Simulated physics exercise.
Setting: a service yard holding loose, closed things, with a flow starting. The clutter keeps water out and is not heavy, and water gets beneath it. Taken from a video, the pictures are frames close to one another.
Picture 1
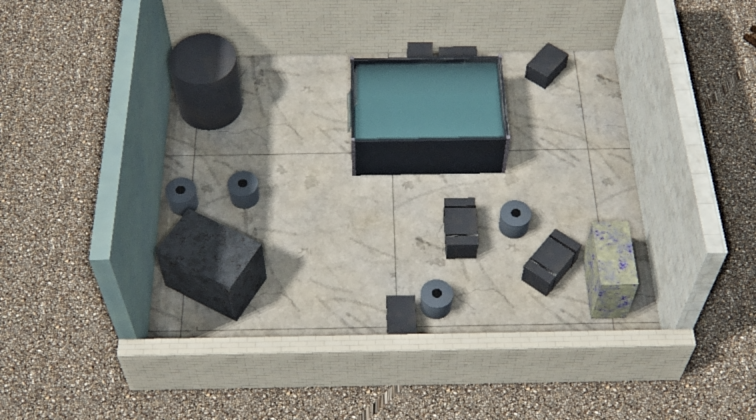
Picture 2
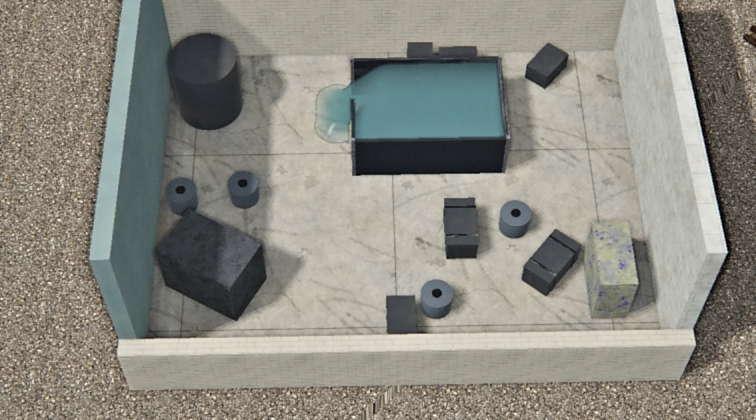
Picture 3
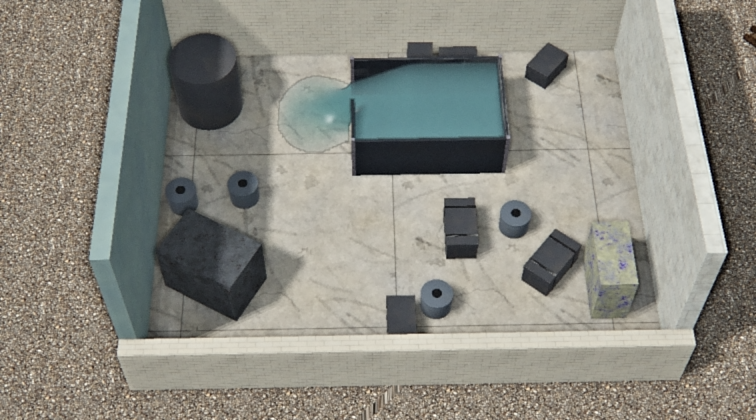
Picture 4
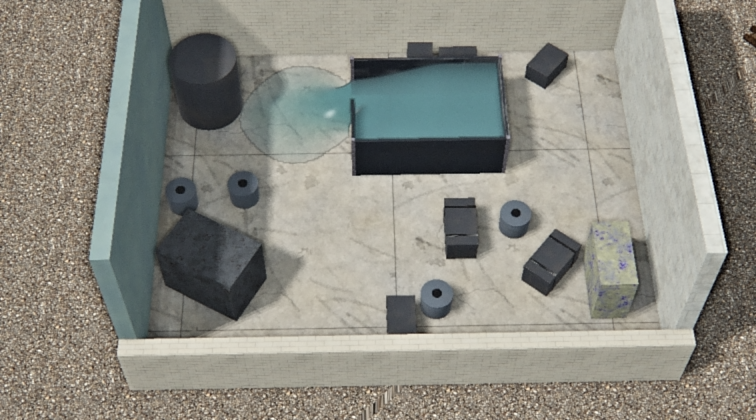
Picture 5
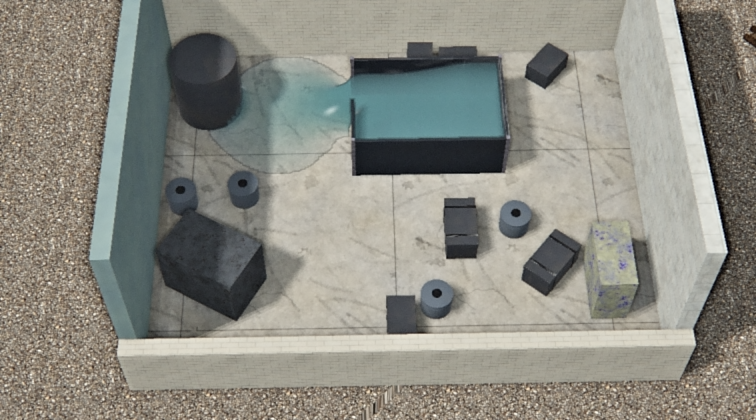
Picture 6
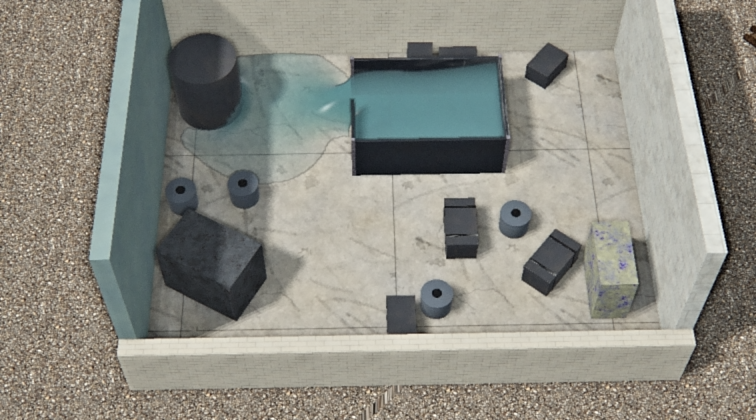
Teal water pours from the left side of a dark tank and spreads around a cylinder.
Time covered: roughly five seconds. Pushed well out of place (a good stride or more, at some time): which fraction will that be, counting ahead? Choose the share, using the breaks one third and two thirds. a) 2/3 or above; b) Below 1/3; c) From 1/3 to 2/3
Below 1/3.
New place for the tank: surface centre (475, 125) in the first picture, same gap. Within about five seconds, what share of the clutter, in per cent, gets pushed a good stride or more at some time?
It works out near 20 %.
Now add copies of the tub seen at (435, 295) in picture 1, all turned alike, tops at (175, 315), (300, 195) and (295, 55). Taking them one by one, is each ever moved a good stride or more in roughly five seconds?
Taking them one at a time: Goes the distance; falls short; goes the distance.
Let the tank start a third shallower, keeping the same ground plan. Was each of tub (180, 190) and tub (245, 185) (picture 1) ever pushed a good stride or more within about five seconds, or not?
Taking them in order, went the full length and then didn't get there.
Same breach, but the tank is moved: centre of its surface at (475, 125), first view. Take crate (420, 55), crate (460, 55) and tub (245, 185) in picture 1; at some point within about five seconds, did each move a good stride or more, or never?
In order: Remained close by, remained close by, went well off.
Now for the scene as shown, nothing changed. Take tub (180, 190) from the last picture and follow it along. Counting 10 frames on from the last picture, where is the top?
It should be around (202, 218).
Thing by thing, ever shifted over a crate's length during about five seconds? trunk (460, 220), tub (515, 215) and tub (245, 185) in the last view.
Here's how it goes one after another: Remained close, remained close and traveled a good way.
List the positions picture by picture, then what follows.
A trunk at (461, 221) rests on the ground; a crate at (421, 56) rests on the ground; 0 of 10 have shifted, in the first picture.
A trunk at (461, 221) rests on the ground; a crate at (421, 56), on the bottom; 0 of 10 have shifted, in the second picture.
A trunk at (461, 221), on the bottom; a crate at (421, 56), on the bottom; 0 of 10 have shifted, in the third picture.
A trunk at (461, 221), on the bottom; a crate at (421, 56) rests on the ground; 0 of 10 have shifted, in the fourth picture.
A trunk at (461, 221), on the bottom; a crate at (421, 56), on the bottom; 0 of 10 have shifted, in the fifth picture.
A trunk at (461, 221) rests on the ground; a crate at (421, 56) rests on the ground; 0 of 10 have shifted, in the sixth picture.
A moment on, 0 of 10 are well off their spots; 0 afloat.
Next, 1 of 10 are well off their spots; 0 afloat.
Later, 1 of 10 are well off their spots; 0 afloat.
In the end, 2 of 10 are well off their spots, and 2 have been at some point; 1 afloat.
